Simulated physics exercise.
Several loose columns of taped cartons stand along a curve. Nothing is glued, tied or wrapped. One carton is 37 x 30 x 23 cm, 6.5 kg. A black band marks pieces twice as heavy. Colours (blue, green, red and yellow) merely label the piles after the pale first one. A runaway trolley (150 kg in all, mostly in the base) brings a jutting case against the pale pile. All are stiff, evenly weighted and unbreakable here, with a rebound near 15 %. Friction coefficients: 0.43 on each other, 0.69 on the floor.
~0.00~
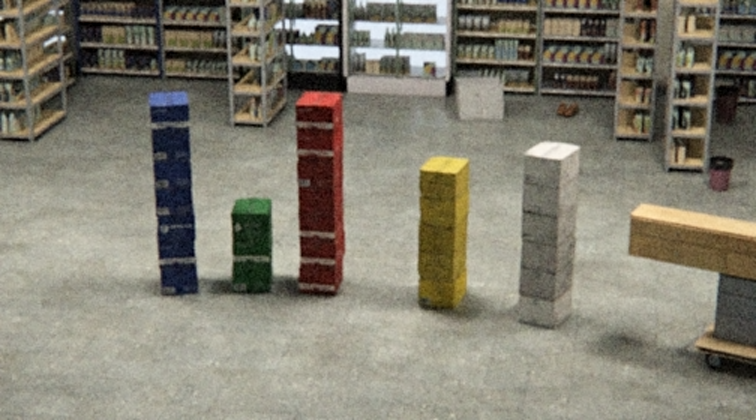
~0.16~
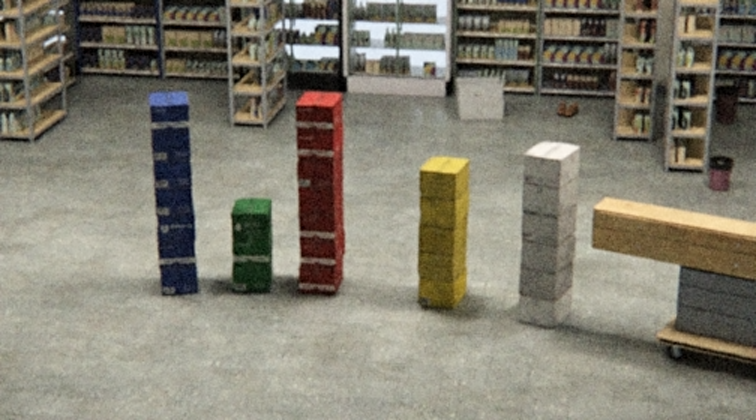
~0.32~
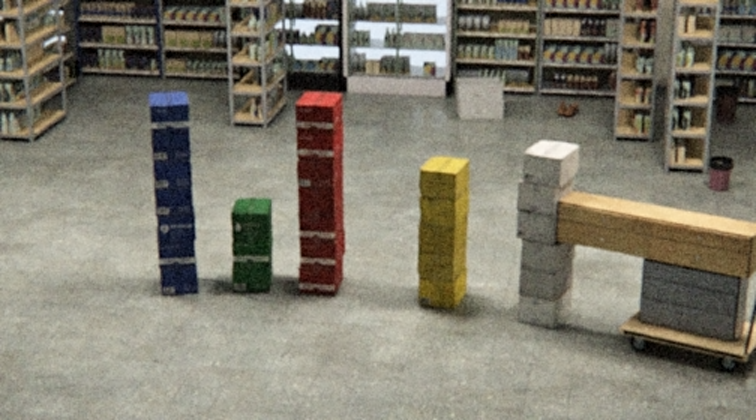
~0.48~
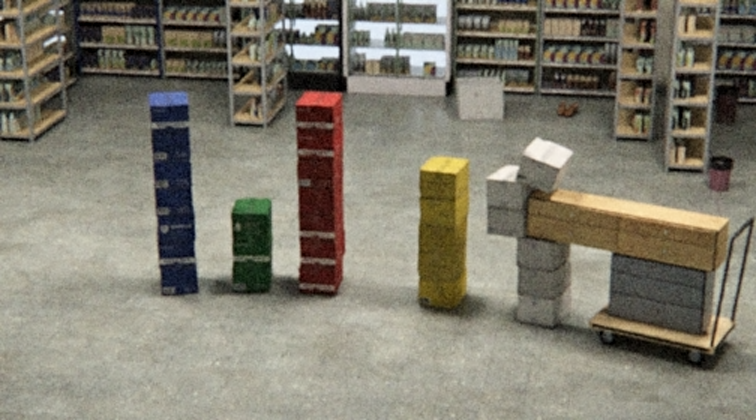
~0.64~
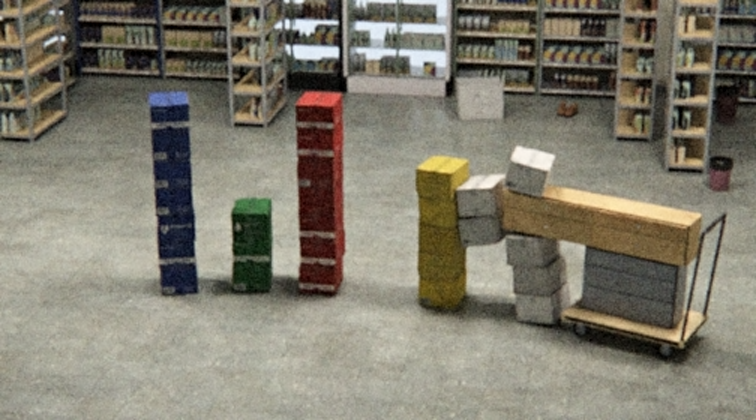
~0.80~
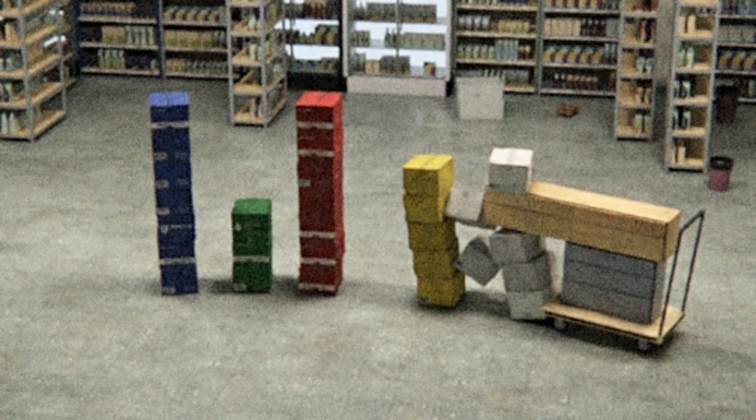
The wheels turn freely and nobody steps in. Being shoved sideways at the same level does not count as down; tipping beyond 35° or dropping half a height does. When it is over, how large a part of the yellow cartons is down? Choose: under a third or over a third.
Over a third of them.
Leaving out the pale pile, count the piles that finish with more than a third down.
1 in all.
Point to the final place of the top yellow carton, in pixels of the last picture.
Near (373, 239).
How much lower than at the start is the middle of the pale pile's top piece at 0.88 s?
Roughly 10 cm.
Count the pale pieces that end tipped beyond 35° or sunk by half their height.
3 of them.
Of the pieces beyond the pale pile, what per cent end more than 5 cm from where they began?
Shifted: 25 per cent.
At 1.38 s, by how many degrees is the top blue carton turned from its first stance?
About 0°.
After 0.88 s, 2 of the pale pile down; none of the 5 yellow cartons down (0 of 22 in all colours); top yellow carton 9° from how it stood.
After 1.10 s, 2 of the pale pile down; none of the 5 yellow cartons down (0 of 22 in all colours); top yellow carton 26° from how it stood, 8 cm lower.
After 1.38 s, 2 of the pale pile down; 4 of the 5 yellow cartons down (4 of 22 in all colours); top yellow carton 22° from how it stood, 30 cm lower; top red carton 34 mm from its place.
After 1.96 s, 3 of the pale pile down; 4 of the 5 yellow cartons down (4 of 22 in all colours); top yellow carton 52° from how it stood, 80 cm lower; top red carton 45 mm from its place.
In the end (3.5 s), 3 of the pale pile down; 4 of the 5 yellow cartons down (4 of 22 in all colours); top yellow carton on its side; top red carton 41 mm from its place. That is 80 per cent. From the last view, middles, top yellow carton near (373, 239), top red carton near (314, 112).
